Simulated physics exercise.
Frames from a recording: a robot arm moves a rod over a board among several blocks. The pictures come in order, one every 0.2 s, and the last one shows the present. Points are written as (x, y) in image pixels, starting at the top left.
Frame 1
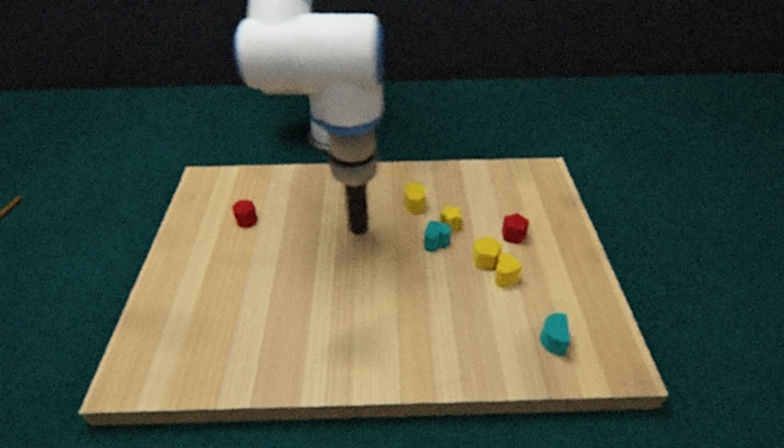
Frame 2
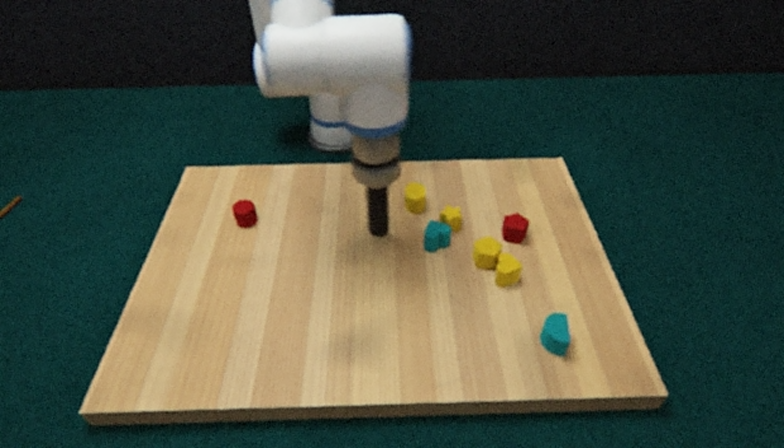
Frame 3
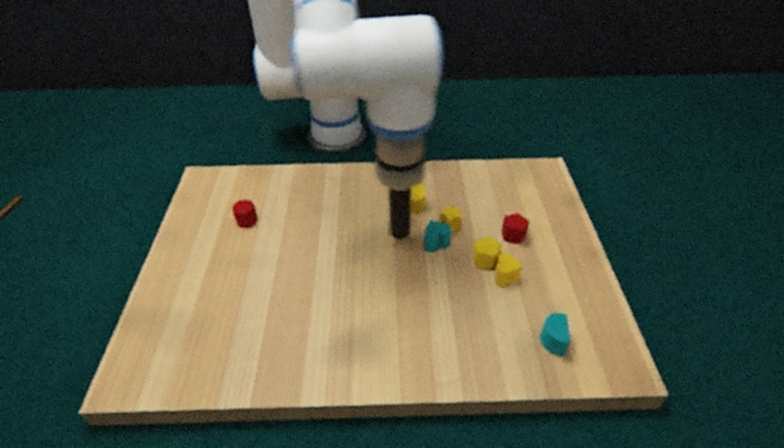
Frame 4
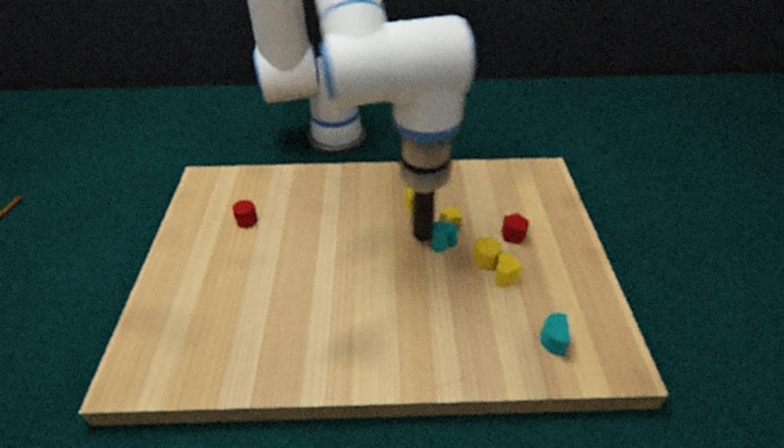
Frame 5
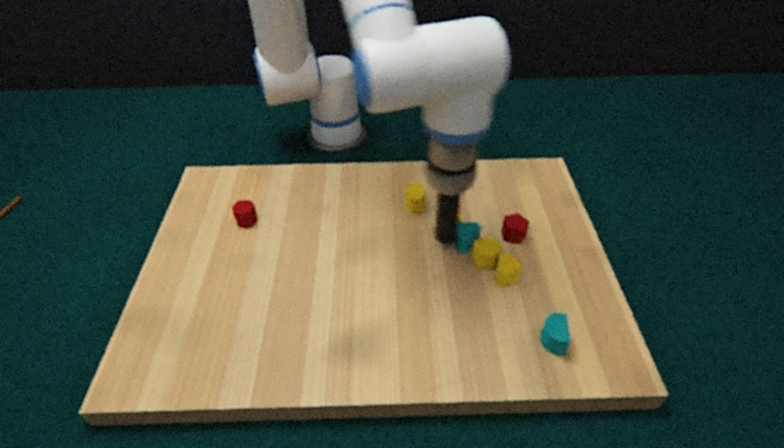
A robot arm swept its dark rod rightward across the wooden board, reached the small turquoise block, and pushed it to the right toward the yellow and red blocks, covering the star-shaped yellow one from view.
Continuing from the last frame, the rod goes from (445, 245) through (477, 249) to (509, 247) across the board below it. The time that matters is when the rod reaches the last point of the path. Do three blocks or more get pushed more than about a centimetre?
Yes.
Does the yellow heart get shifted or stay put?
At the end, its place is different.
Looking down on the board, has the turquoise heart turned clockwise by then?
Final answer: No.
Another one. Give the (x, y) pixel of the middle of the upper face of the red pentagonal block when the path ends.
Just about (532, 213).
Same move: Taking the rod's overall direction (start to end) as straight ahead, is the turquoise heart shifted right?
Short answer: No.
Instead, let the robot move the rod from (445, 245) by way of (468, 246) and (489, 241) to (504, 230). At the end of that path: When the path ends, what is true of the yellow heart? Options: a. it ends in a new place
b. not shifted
Letter b.
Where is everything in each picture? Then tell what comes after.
Tip of the rod at (359, 228), middles of tops, turquoise heart at (437, 229), yellow pentagonal block at (488, 246), yellow heart at (508, 263), red pentagonal block at (516, 221), in the first frame.
Rod at (379, 230), nothing pushed, in the second frame.
Rod at (400, 232), nothing pushed, in the third frame.
Rod at (422, 235), turquoise heart at (444, 229), in the fourth frame.
Rod at (446, 237), turquoise heart at (467, 229), yellow pentagonal block at (488, 246), yellow heart at (508, 263), red pentagonal block at (516, 221), in the fifth frame.
What follows on the original path. Halfway along, rod at (479, 241); turquoise heart at (497, 226), turned 35° anticlockwise; yellow pentagonal block at (497, 249), turned 20° clockwise; yellow heart at (512, 266).
At the end, rod at (511, 239); turquoise heart at (512, 218), turned 75° anticlockwise; yellow pentagonal block at (512, 250), turned 80° clockwise; yellow heart at (514, 271), turned 15° clockwise; red pentagonal block at (532, 213), turned 35° clockwise.
